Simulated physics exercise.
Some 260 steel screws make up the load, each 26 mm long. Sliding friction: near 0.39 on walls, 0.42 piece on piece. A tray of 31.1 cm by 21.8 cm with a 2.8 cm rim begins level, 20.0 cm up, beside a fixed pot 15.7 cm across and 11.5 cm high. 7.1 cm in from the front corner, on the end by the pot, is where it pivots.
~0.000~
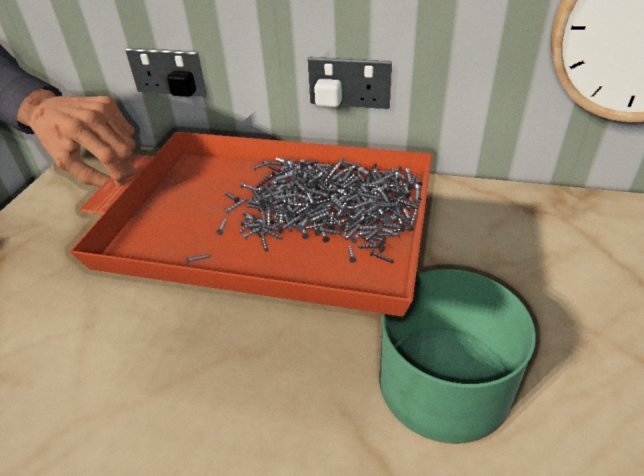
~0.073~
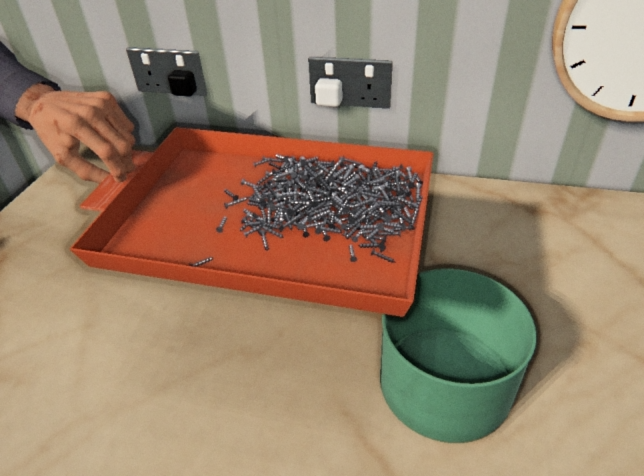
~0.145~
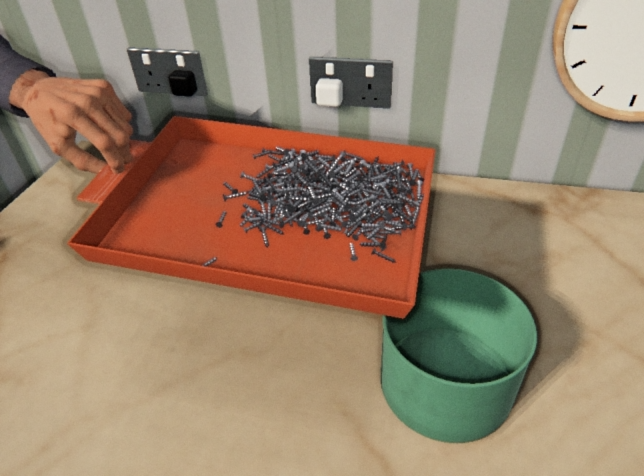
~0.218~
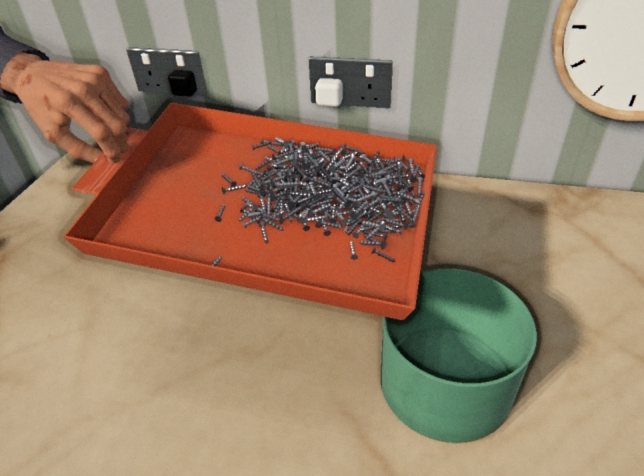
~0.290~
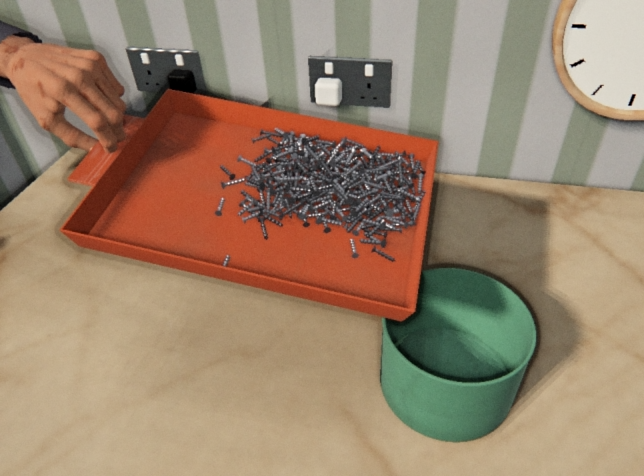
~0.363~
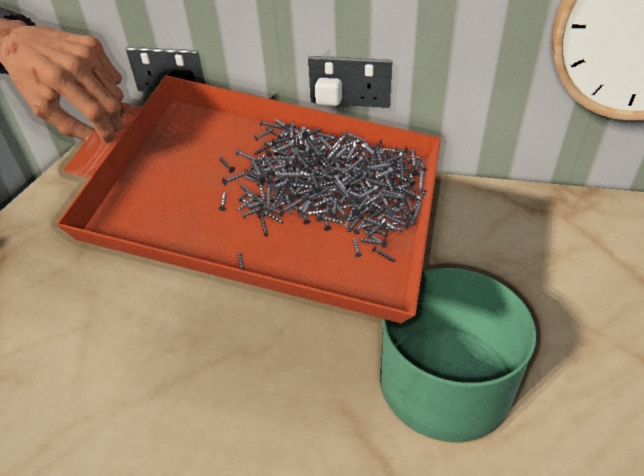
An orange-red tray tilts on a pale marbled counter, seen from above at an angle against a green-and-grey striped wall with two dark sockets and part of a round clock. A heap of small grey screws lies toward its right side, above a green pot at the right front corner. A hand at the left handle raises that end slightly, while one loose screw slides rightward along the front and the camera stays still.
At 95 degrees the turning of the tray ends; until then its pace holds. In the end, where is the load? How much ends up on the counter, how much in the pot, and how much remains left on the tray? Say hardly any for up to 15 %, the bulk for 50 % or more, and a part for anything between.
By place: Counter the bulk, pot a part, tray hardly any.
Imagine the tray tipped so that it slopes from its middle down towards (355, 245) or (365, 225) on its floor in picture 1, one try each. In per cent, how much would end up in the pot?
About 85 per cent on the first try and 50 per cent on the second.
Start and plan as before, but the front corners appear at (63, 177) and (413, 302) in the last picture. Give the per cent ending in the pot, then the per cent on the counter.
The pot gets 80 and the counter 20.
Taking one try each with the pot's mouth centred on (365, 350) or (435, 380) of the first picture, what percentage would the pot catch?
Around 90 per cent, then around 100 per cent.
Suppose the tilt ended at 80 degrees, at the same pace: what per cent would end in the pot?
Around 30 in a hundred.
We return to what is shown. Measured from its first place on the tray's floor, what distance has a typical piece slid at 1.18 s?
Displacement on the tray: Roughly 10 cm.
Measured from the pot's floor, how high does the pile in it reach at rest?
Some 2.5 cm above the floor.
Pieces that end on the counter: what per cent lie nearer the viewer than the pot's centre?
Some 100 per cent.
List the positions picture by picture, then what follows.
The first picture shows tray tilt 0 degrees, front corners at (80, 248) and (405, 294); middle of the pieces at (331, 195); pot at (457, 321).
The second picture shows tray tilt 1 degrees, front corners at (80, 245) and (405, 294); middle of the pieces at (332, 193).
The third picture shows tray tilt 4 degrees, front corners at (78, 240) and (407, 297), lowest corner right front; middle of the pieces at (333, 188).
The fourth picture shows tray tilt 7 degrees, front corners at (74, 233) and (407, 301), lowest corner right front; middle of the pieces at (333, 183).
The fifth picture shows tray tilt 11 degrees, front corners at (71, 226) and (408, 303), lowest corner right front; middle of the pieces at (333, 178).
The sixth picture shows tray tilt 14 degrees, front corners at (67, 221) and (408, 307), lowest corner right front; middle of the pieces at (334, 174); pot at (457, 320). Its pace works out near 45 degrees a second.
Then, at 1.18 s, tilt 52 degrees; the tray holds 100 %, the pot 0 %.
After 1.73 s, tilt 77 degrees; the tray holds 90 %, the pot 0 %.
Then, at 2.34 s, tilt 95 degrees; the tray holds 0 %, the pot 30 %.
In the end, at 3.1 s, counter 70 %, pot 30 %, tray 0 %.
